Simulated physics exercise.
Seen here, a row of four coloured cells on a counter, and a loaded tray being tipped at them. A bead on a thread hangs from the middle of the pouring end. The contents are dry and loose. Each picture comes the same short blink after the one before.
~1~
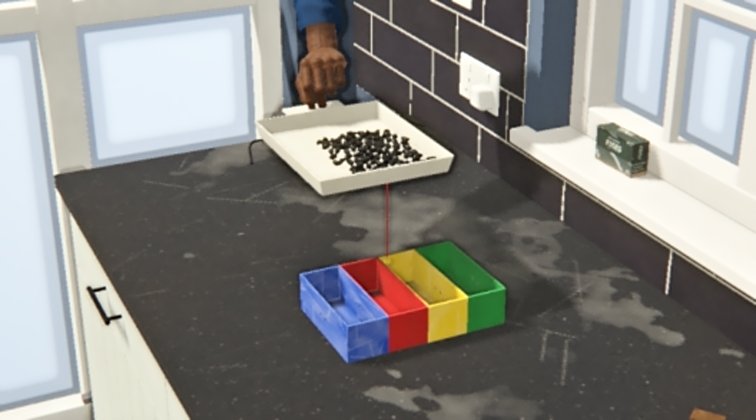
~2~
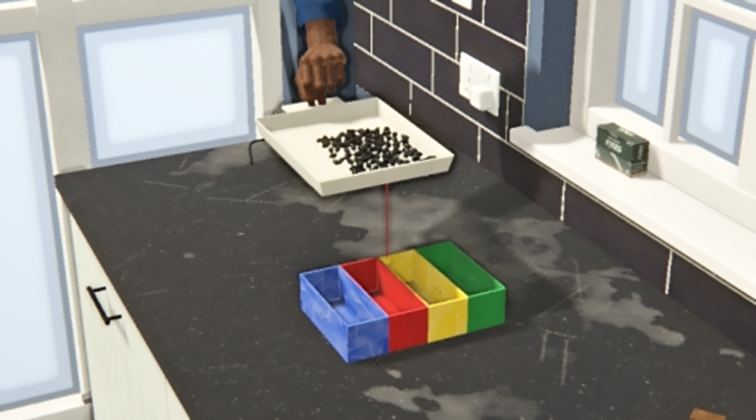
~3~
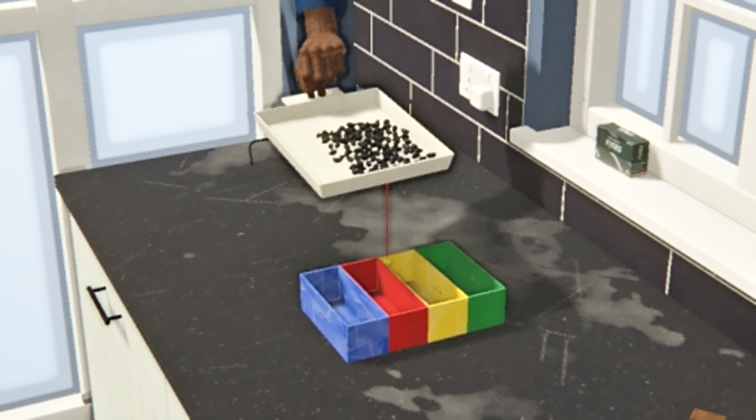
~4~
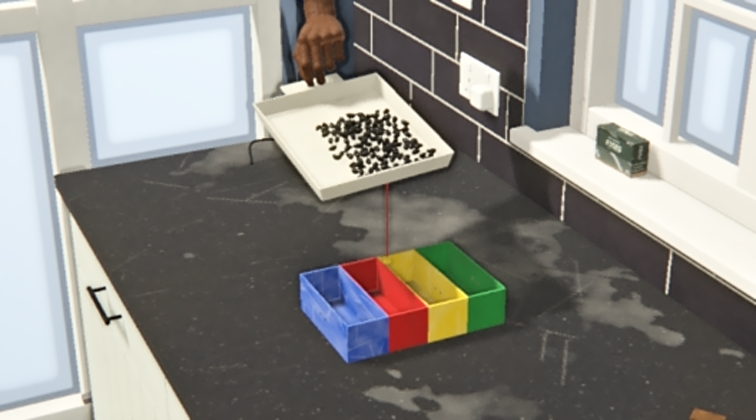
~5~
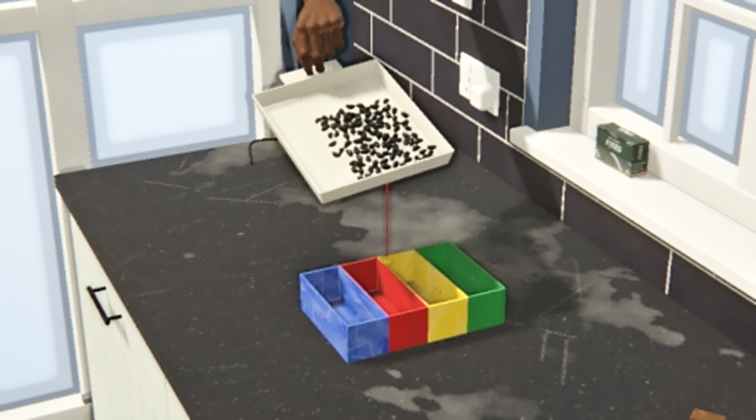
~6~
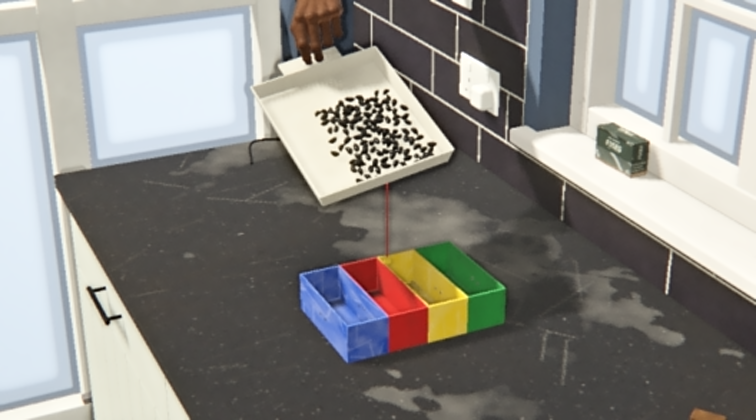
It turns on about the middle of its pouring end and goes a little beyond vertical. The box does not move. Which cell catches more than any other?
It favours the blue compartment.
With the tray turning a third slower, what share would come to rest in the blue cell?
Near 70 %.
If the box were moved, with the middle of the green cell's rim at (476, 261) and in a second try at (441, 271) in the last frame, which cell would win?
The first try: The blue one. The second: The cell in blue.
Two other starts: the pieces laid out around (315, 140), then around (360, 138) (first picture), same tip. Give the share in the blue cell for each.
Roughly 70 per cent, and 70 per cent.
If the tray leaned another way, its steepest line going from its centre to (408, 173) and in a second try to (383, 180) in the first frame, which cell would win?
At the first place the green one, at the second the yellow one.
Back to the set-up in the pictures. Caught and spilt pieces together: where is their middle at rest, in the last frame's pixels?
Close to (342, 321).
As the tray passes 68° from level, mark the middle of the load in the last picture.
Close to (356, 167).
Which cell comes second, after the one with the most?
Second comes the cell in red.
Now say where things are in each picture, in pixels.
In the first picture, corners of the pouring end near (322, 179) and (448, 155), level; middle of the load near (379, 151), black beans; bead on its thread near (387, 261); blue cell near (368, 336); red cell near (408, 326); yellow cell near (448, 316); green cell near (486, 307).
In the second picture, corners of the pouring end near (322, 179) and (448, 154), level; middle of the load near (379, 150).
In the third picture, corners of the pouring end near (322, 182) and (448, 153), tipped barely, lowest at the left corner; middle of the load near (379, 146).
In the fourth picture, corners of the pouring end near (322, 186) and (448, 151), tipped a little, lowest at the left corner; middle of the load near (379, 141).
In the fifth picture, corners of the pouring end near (322, 189) and (448, 149), tipped clearly, lowest at the left corner; middle of the load near (379, 136).
In the sixth picture, corners of the pouring end near (322, 193) and (448, 148), tipped clearly, lowest at the left corner; middle of the load near (379, 132); blue cell near (368, 336); red cell near (408, 326); yellow cell near (448, 316); green cell near (486, 307).
Shortly afterwards, tray tipped steeply; all but a few on the tray; only a few falling or outside the box.
Next, tray tipped past a quarter turn; near a quarter on the tray; near a quarter in the blue cell; only a few in the red cell; near half falling or outside the box.
Some moments later, tray tipped past a quarter turn; the bulk in the blue cell; near a quarter in the red cell; a little falling or outside the box.
In the end, tray tipped past a quarter turn; the bulk in the blue cell; near a quarter in the red cell; none at all in the yellow cell; none at all in the green cell; a little outside the box.
